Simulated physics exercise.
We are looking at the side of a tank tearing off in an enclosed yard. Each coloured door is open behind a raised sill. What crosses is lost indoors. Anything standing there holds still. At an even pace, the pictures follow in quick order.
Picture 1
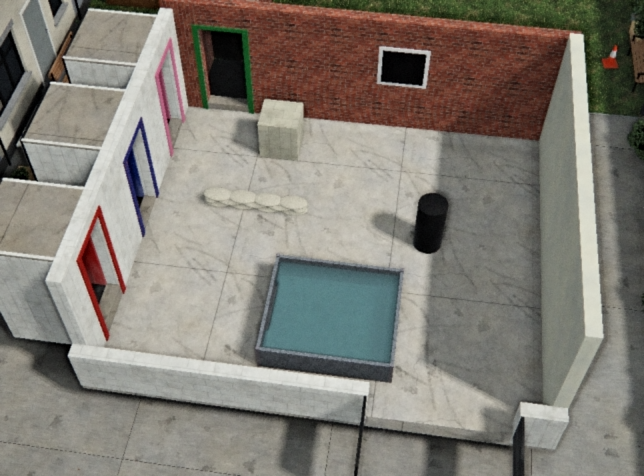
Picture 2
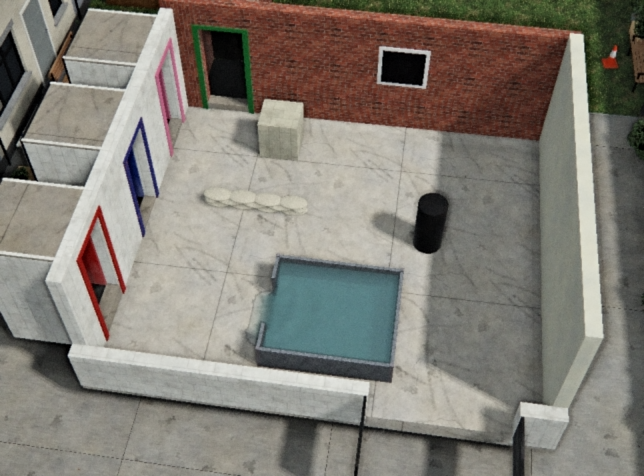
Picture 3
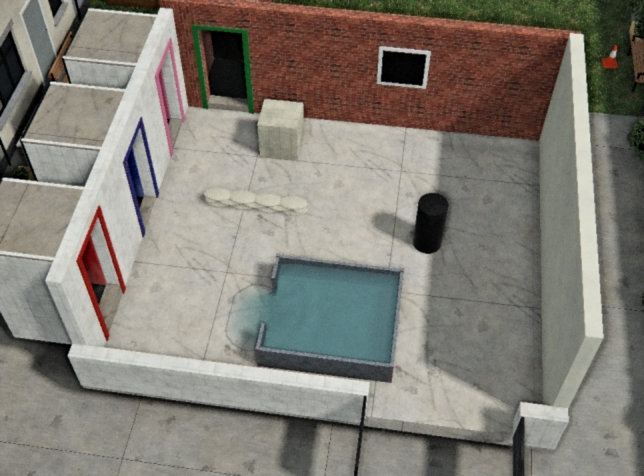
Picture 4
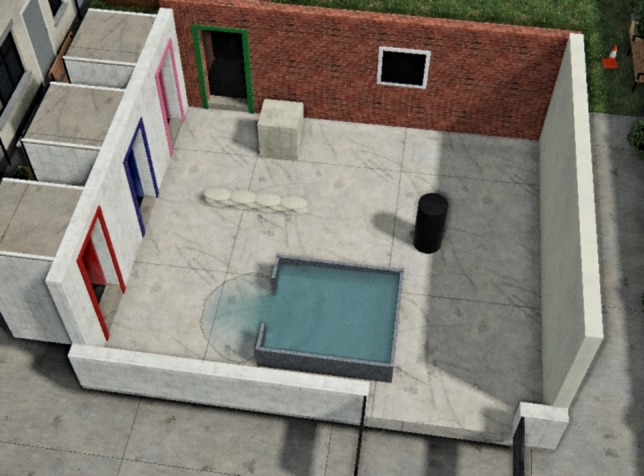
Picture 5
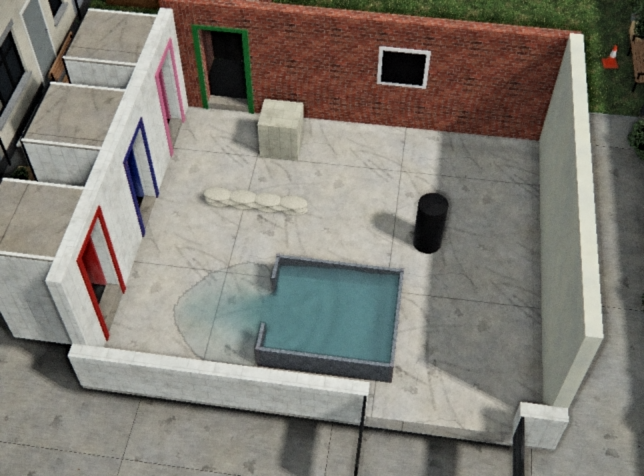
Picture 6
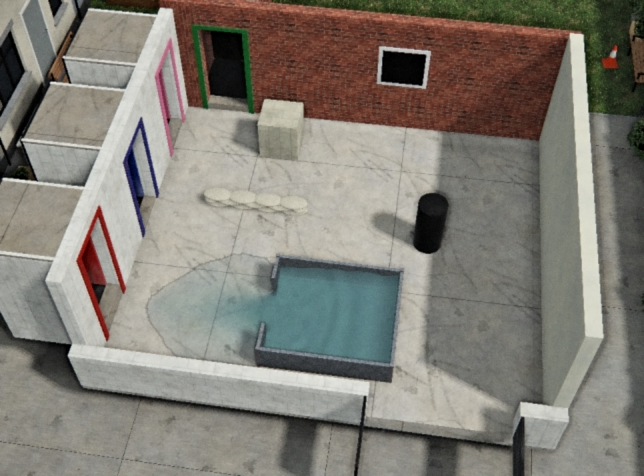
Water pours from the tank's open left side and spreads leftward across the yard floor.
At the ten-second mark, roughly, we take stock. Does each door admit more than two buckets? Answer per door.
The green door: It does not; the red door: It does not; the blue door: It does; the pink door: It does not.
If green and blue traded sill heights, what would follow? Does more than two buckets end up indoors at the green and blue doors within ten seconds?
Green tops the mark, blue falls short.
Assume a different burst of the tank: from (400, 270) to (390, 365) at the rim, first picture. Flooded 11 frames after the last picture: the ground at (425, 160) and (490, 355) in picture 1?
Taking them in turn: Untouched and swamped.
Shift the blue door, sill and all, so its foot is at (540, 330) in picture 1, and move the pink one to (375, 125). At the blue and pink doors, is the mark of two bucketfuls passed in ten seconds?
Note - blue door undershoots, pink door undershoots.
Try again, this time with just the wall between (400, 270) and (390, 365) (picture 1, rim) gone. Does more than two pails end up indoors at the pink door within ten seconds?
Result - pink door: Within bounds.
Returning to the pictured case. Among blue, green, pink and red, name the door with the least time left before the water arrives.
Go with the door marked red.
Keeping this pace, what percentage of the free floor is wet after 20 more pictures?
About 25 per cent.
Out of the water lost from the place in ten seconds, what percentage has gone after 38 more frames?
About 50 per cent.
A moment on, water covers 15 % of the floor; the green door not reached, the red door wet at the sill, nothing in, the blue door not reached, the pink door not reached.
Next, water covers 20 % of the floor; the green door not reached, the red door wet at the sill, nothing in, the blue door under two buckets in, the pink door not reached.
Then, water covers 25 % of the floor; the green door not reached, the red door wet at the sill, nothing in, the blue door over two buckets in, the pink door wet at the sill, nothing in.
Later, water covers 40 % of the floor; the green door wet at the sill, nothing in, the red door wet at the sill, nothing in, the blue door over two buckets in, the pink door wet at the sill, nothing in.
In the end, water covers 65 % of the floor; the green door wet at the sill, nothing in, the red door wet at the sill, nothing in, the blue door over two buckets in, the pink door under two buckets in.
